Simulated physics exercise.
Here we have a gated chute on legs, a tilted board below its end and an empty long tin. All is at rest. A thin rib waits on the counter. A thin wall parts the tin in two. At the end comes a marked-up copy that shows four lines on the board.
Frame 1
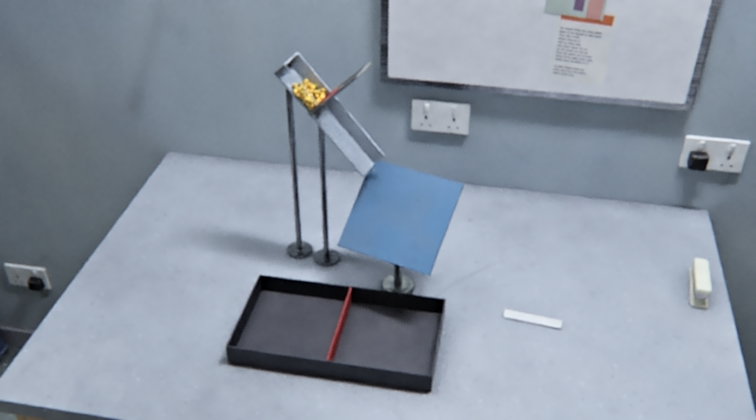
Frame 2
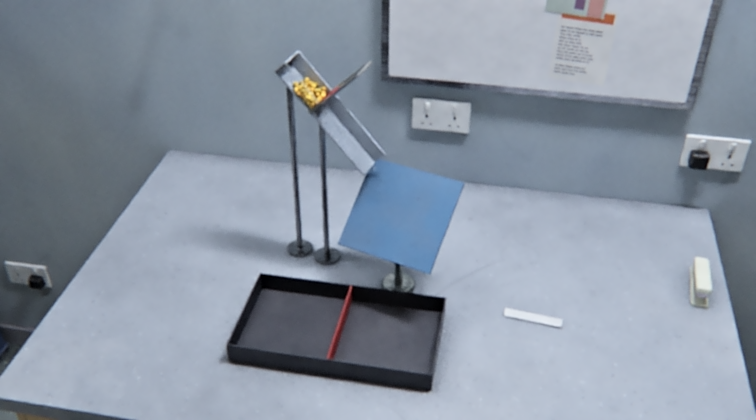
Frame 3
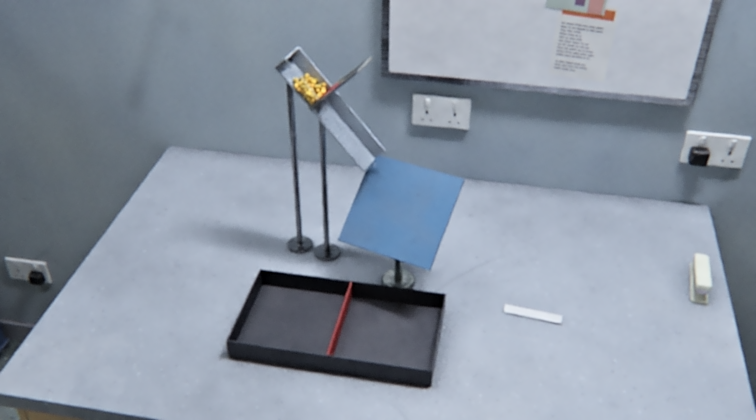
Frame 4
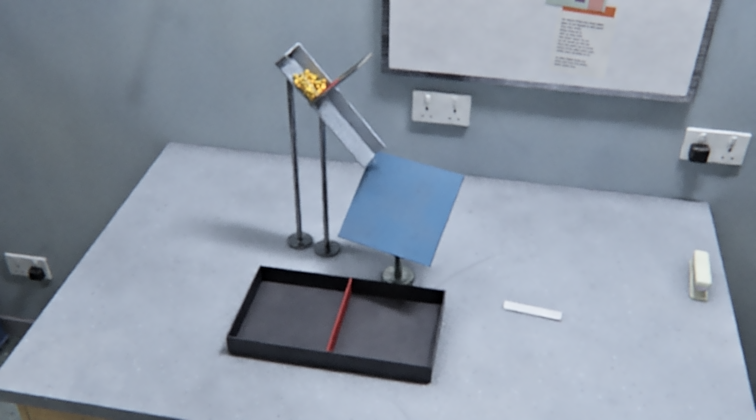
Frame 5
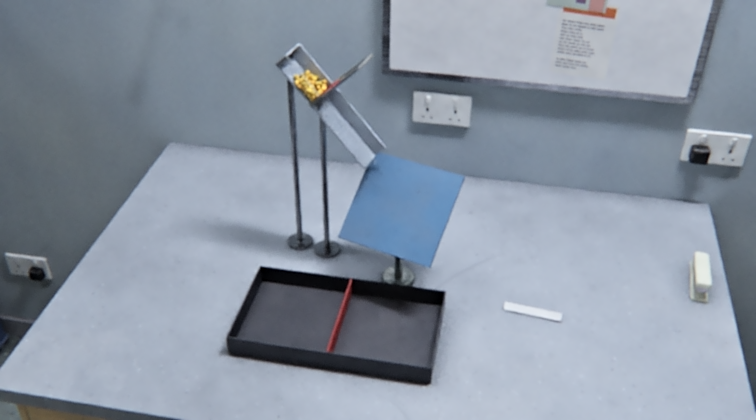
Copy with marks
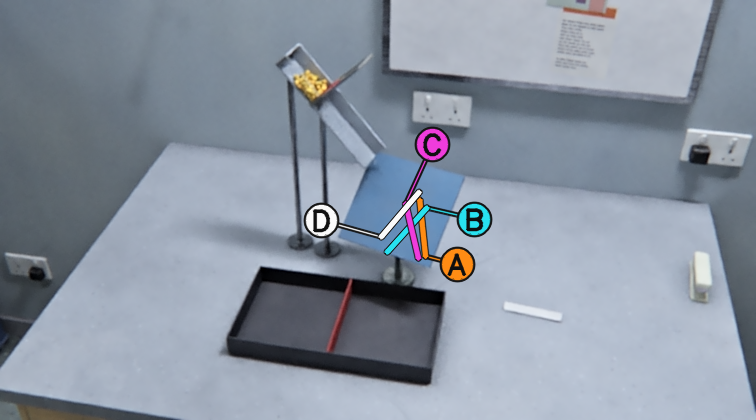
Yellow puffs resting behind a red gate in a raised chute, above a tilted blue board and divided black tray, nothing moving.
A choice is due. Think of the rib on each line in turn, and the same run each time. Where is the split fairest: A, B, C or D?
The answer is line D.
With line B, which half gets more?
More lands on the right.
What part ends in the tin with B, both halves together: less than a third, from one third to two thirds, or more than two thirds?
It is more than two thirds.
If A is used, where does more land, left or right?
Right.
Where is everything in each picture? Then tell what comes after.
The first frame shows load behind the gate (311, 95), puffed corn balls; lip of the chute (369, 170), sloping fairly steeply.
The second frame shows middle of the board (400, 214), tilted fairly steeply; middle of its low edge (382, 259); of its high edge (417, 170).
The third frame shows front corners of the tin (227, 341) and (432, 371); front end of its middle wall (327, 355); gate still shut (330, 91).
The fourth frame shows middle of the load (311, 86); lip (370, 161).
The fifth frame shows middle of the load (312, 87); lip (370, 162).
On the marked copy, line A from (419, 200) to (425, 256); line B from (426, 207) to (387, 252); line C from (405, 203) to (418, 258); line D from (419, 192) to (381, 236).
For line A, of what is caught, just a few in the left half, almost all in the right.
For line B, of what is caught, about a tenth in the left half, the larger part in the right.
For line C, of what is caught, just a few in the left half, almost all in the right.
For line D, of what is caught, roughly half in the left half, roughly half in the right.
